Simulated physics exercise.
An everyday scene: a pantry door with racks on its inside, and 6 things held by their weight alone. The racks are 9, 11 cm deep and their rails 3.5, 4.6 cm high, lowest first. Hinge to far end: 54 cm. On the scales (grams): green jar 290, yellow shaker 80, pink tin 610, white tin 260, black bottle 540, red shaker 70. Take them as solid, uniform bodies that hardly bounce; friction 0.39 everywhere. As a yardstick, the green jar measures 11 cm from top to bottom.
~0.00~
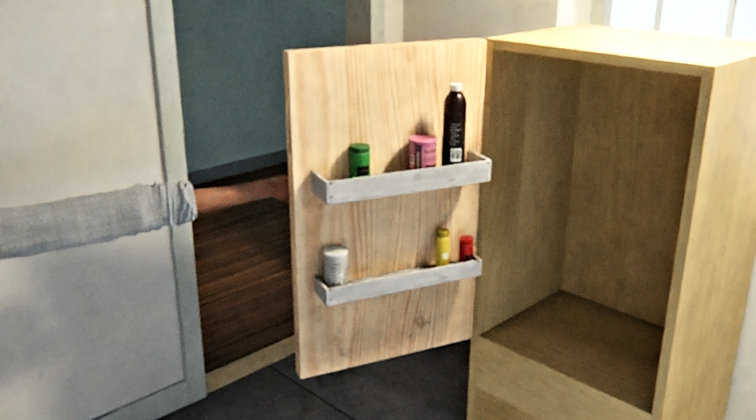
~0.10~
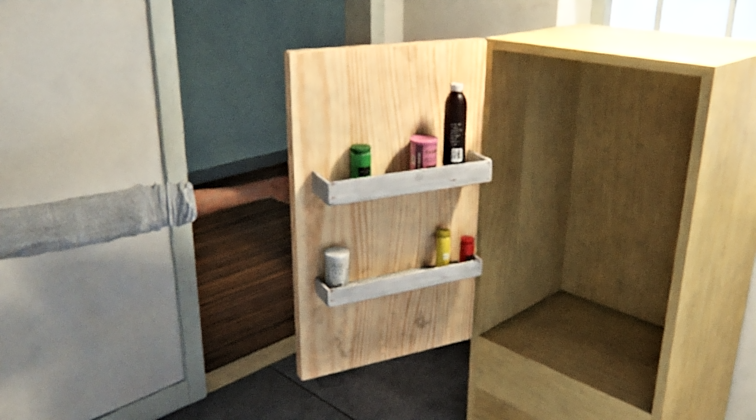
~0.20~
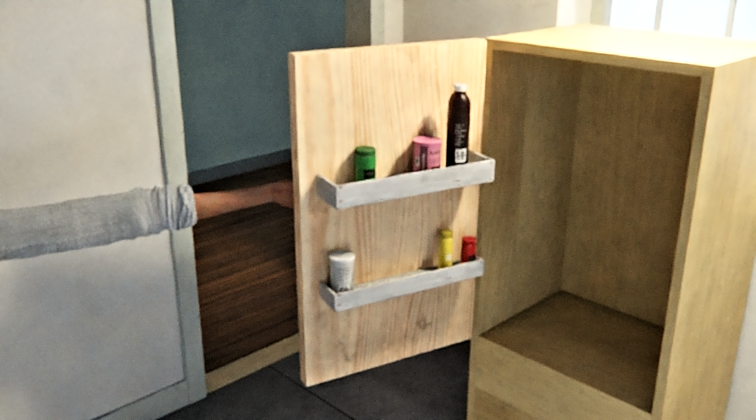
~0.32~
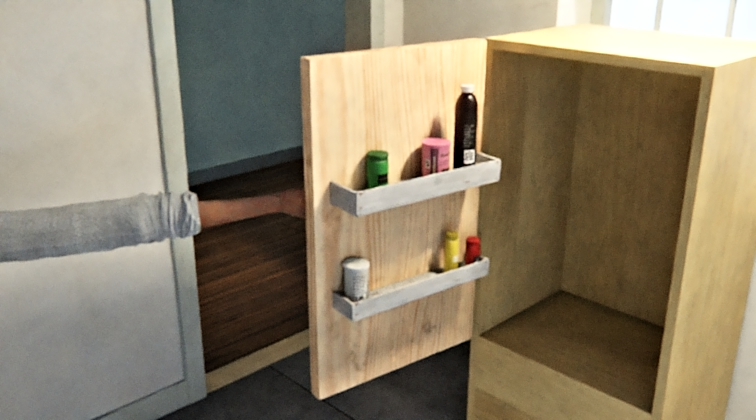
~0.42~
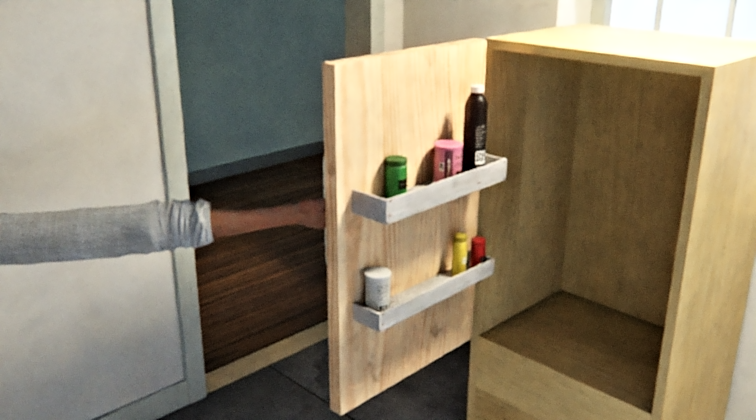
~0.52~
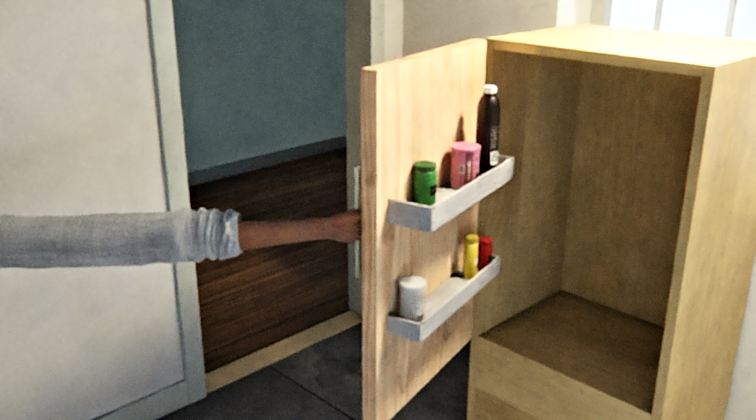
A wooden cabinet door with jars and bottles on its two inner racks swung partway toward the right as an arm in a grey sleeve, reaching in from the left, pushed its outer edge.
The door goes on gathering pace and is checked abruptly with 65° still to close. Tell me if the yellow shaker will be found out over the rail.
The yellow shaker remains in the rack.
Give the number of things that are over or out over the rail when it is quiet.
In all, 1.
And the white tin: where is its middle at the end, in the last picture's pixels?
Near (450, 309).
By 0.62 s, door at 65°; white tin tilted 4°; green jar 2 cm from its spot.
By 0.82 s, door at 65°; yellow shaker tilted 27° near (493, 257); green jar 5 cm from its spot; black bottle 2 cm from its spot.
By 1.62 s, door at 65°; yellow shaker tilted 66° near (489, 261); green jar 5 cm from its spot; black bottle 2 cm from its spot.
When it is over (2.8 s), lying over behind the rails, yellow shaker; not toppled but over 5 cm from the start, green jar; the other 4 within 5 cm of the start. In the last view, yellow shaker near (489, 261).
